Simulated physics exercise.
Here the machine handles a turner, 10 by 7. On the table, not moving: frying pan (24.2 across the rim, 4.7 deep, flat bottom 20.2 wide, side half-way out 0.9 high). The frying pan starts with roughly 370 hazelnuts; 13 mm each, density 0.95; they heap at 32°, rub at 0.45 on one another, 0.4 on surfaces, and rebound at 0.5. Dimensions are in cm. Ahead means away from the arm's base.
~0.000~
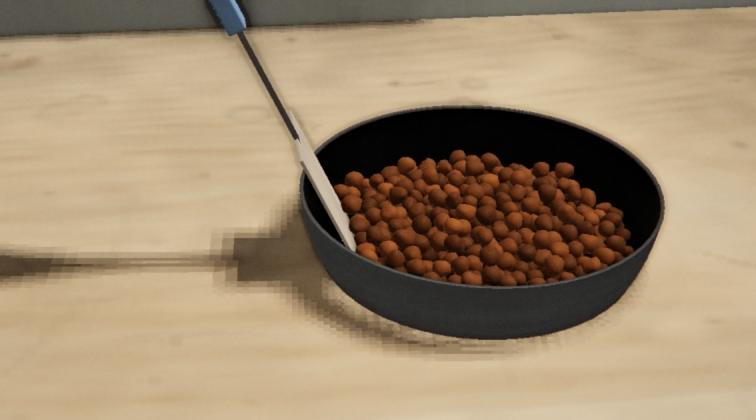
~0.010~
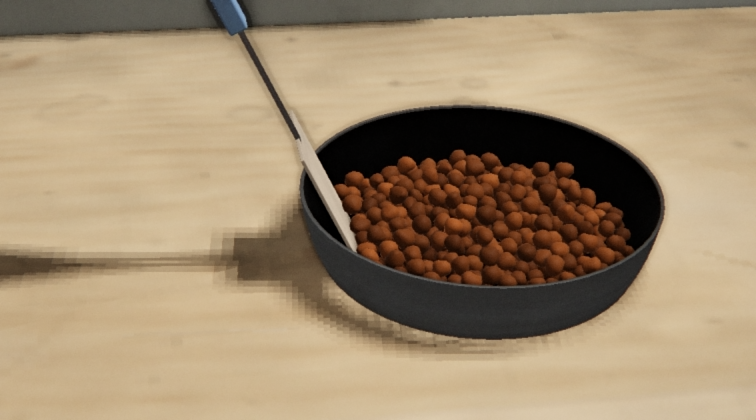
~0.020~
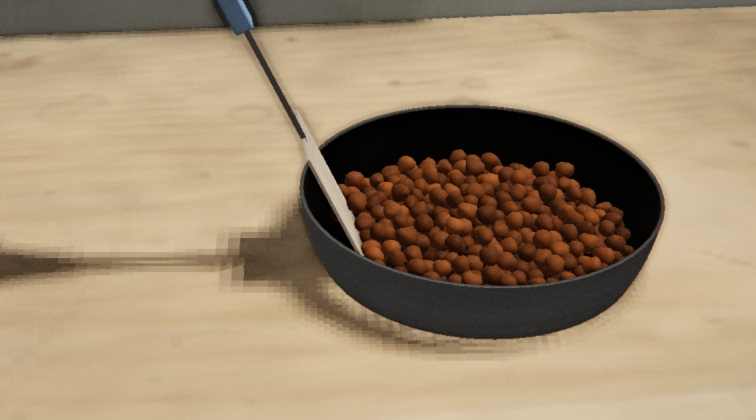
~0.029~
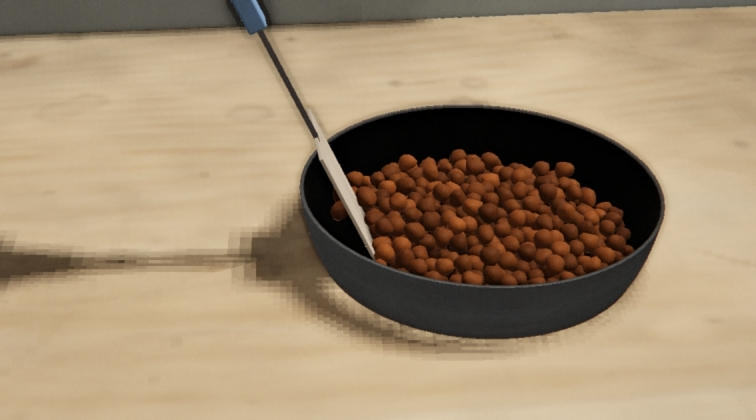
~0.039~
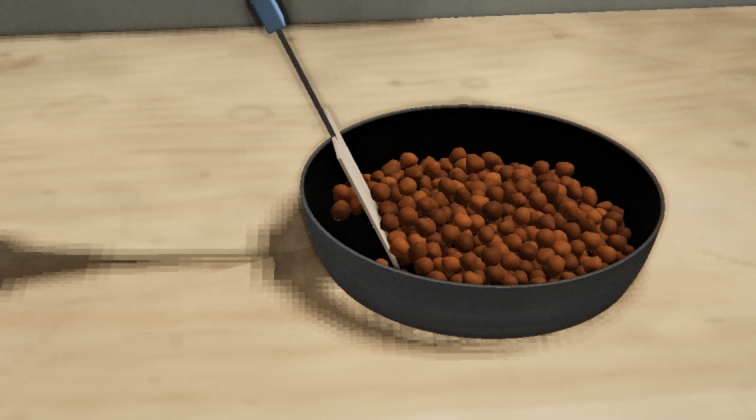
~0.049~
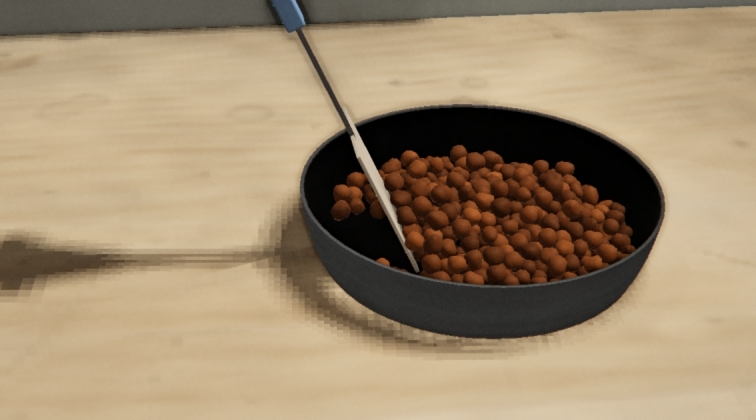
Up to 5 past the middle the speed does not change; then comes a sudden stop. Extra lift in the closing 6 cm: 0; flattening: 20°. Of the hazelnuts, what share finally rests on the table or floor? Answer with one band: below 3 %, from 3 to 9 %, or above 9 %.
From 3 to 9 %.
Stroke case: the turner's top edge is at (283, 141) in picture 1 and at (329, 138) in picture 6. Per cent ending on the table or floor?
Close to 0 in a hundred.
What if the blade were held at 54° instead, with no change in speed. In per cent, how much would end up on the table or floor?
My guess is close to 0 per cent.
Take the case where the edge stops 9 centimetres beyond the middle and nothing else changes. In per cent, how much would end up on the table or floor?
That would give close to 20 per cent.
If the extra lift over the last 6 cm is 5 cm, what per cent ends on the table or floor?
Roughly 15 percent of it.
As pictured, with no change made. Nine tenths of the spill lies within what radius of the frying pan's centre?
The distance is roughly 55 cm.
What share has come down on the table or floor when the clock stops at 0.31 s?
About 4 per cent.
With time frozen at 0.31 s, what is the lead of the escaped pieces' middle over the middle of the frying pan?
The distance is about 18 cm.
After 0.07 s, sloping 64°, highest piece 8 above the table; 370 in the frying pan.
After 0.10 s, sloping 58°, highest piece 10 above the table; 369 in the frying pan, 1 on the blade or in flight.
After 0.31 s, sloping 45°, highest piece 6 above the table; 352 in the frying pan, 16 on the table or floor, 2 on the blade or in flight.
After 1.36 s, sloping 45°, highest piece 5 above the table; 351 in the frying pan, 19 on the table or floor.
At rest, 351 in the frying pan, 19 on the table or floor. That is 5 % on the table or floor.
